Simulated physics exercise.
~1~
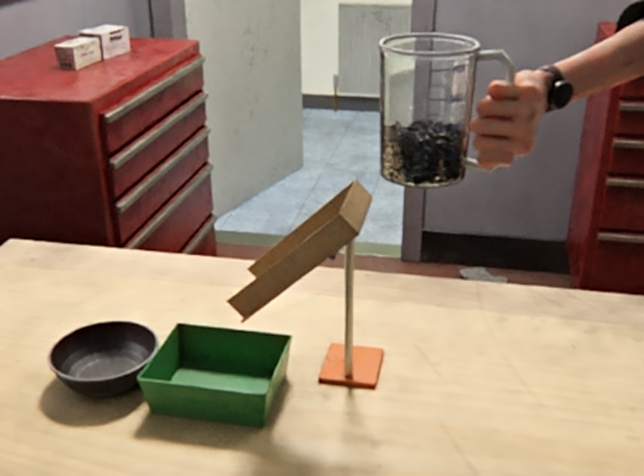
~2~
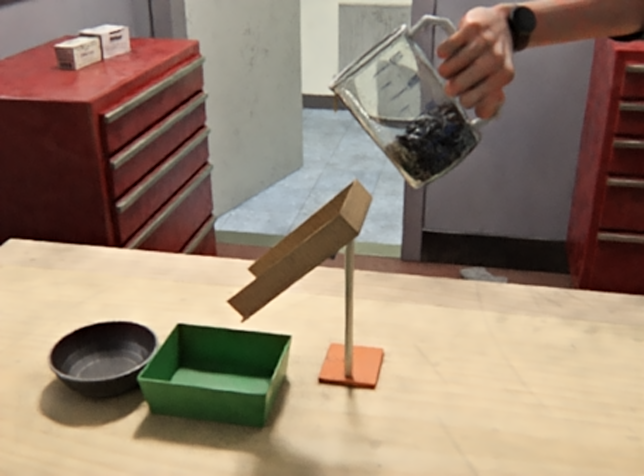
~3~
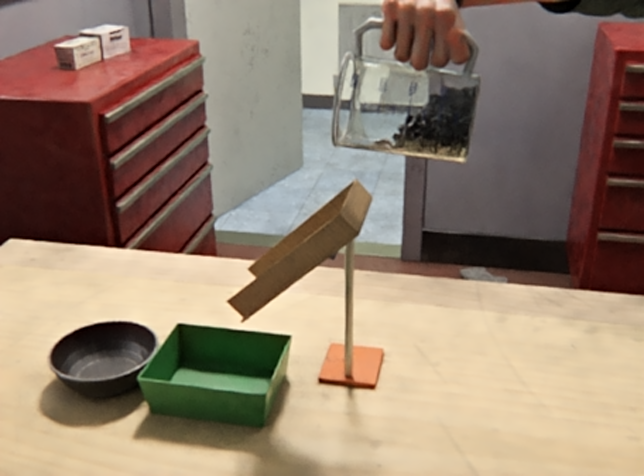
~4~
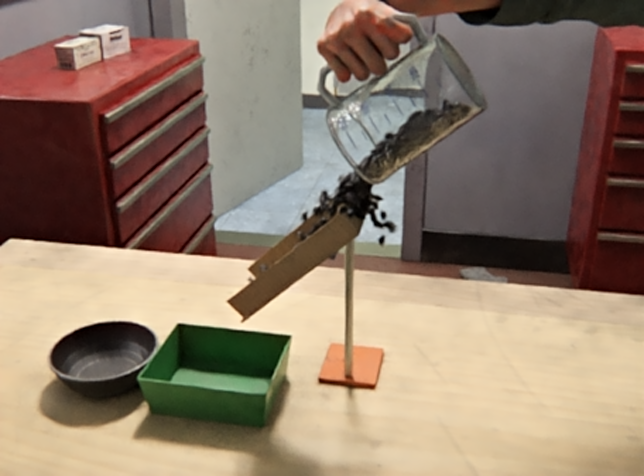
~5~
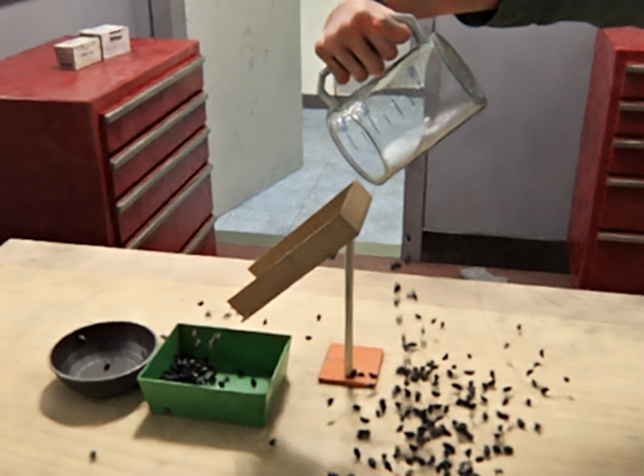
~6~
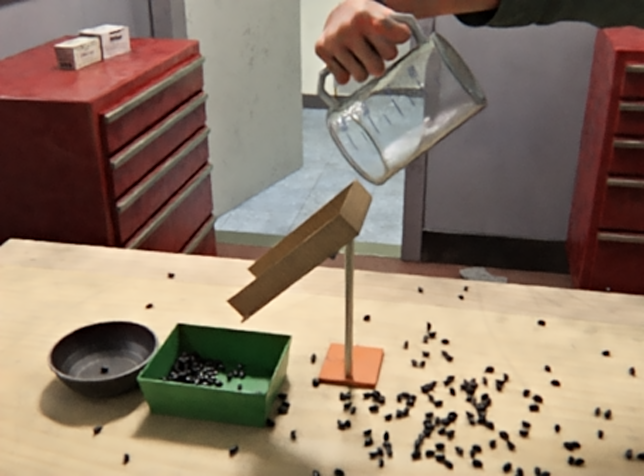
Workshop table, a hand tipping a jug of black beans over a sloping chute, some landing in a green tin, most scattering outside.
